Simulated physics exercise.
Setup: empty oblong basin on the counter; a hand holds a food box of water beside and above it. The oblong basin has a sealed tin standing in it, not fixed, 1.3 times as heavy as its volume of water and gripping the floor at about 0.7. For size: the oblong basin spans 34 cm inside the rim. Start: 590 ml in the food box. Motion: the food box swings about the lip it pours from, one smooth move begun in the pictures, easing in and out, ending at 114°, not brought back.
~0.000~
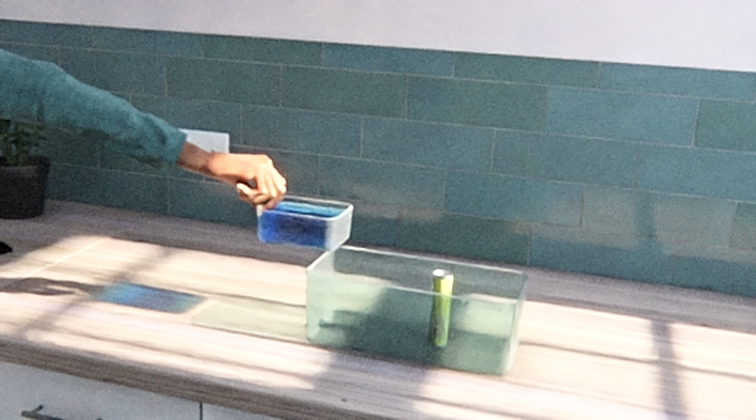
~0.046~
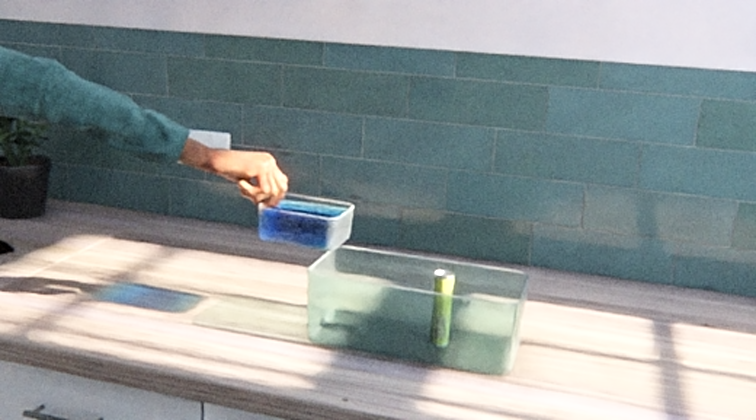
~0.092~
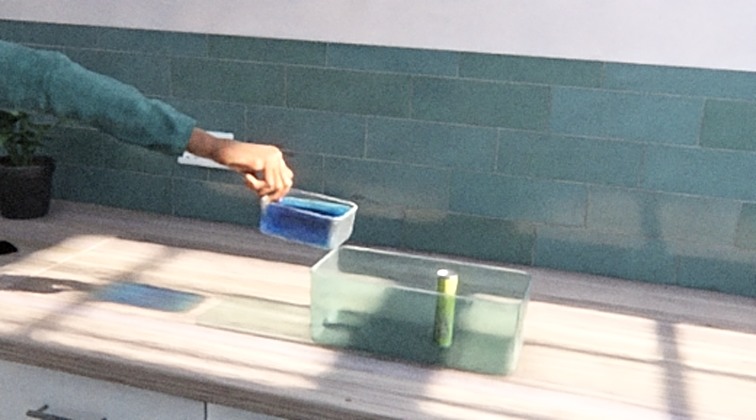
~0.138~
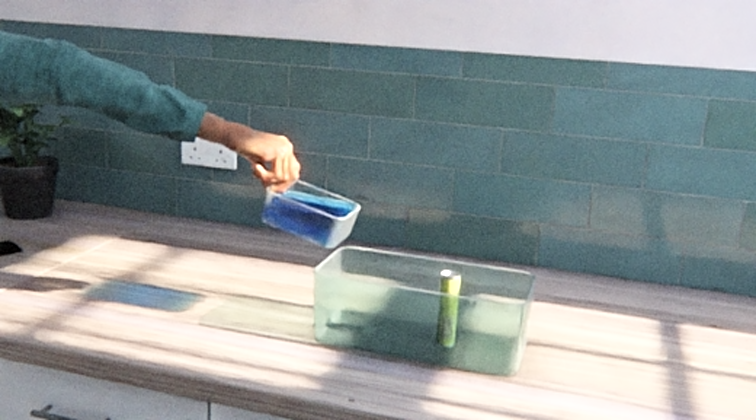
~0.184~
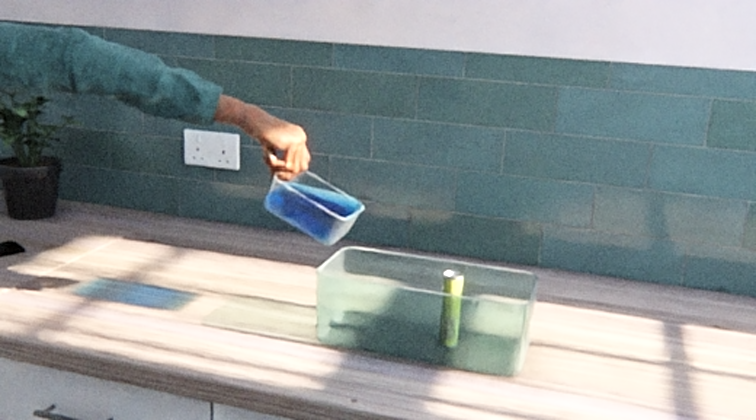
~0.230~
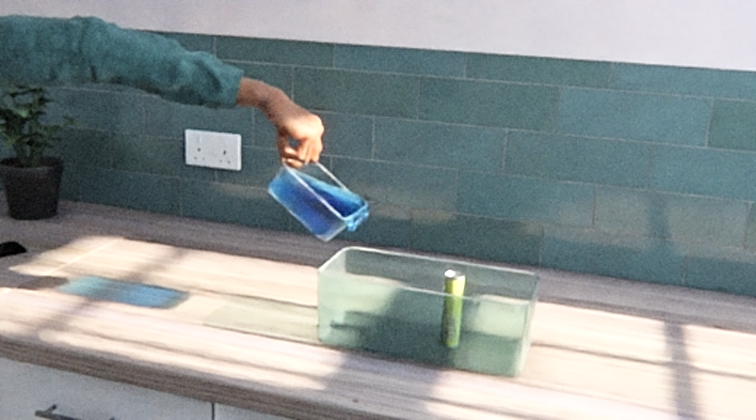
A hand steadily tilts a small clear box of blue water above an oblong basin.
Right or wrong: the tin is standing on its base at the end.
Right, it is standing.
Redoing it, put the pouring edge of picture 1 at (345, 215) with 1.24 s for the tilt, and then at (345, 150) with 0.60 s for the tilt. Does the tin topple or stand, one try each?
The tin stays vertical the first time and overturns the second time.
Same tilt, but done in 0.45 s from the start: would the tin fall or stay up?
Then the tin does not tip.
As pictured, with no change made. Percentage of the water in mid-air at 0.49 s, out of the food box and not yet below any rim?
About 54 per cent.
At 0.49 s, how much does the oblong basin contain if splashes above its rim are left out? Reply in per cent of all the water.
I'd put it near 32 percent.
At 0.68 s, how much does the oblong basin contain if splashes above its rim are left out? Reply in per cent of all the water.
Value: Approx. 96 %.
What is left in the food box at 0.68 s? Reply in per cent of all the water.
0 %.
After 0.49 s the tilt is 105° and 13 per cent is still to pour; the tin stands where it began.
After 0.68 s the tilt is 114° and 0 per cent is still to pour; the tin stands where it began.
After 0.88 s the tilt is 114° and 0 per cent is still to pour; the tin stands where it began.
After 1.10 s the tilt is 114° and 0 per cent is still to pour; the tin stands where it began.
In the end the tin stands where it began.
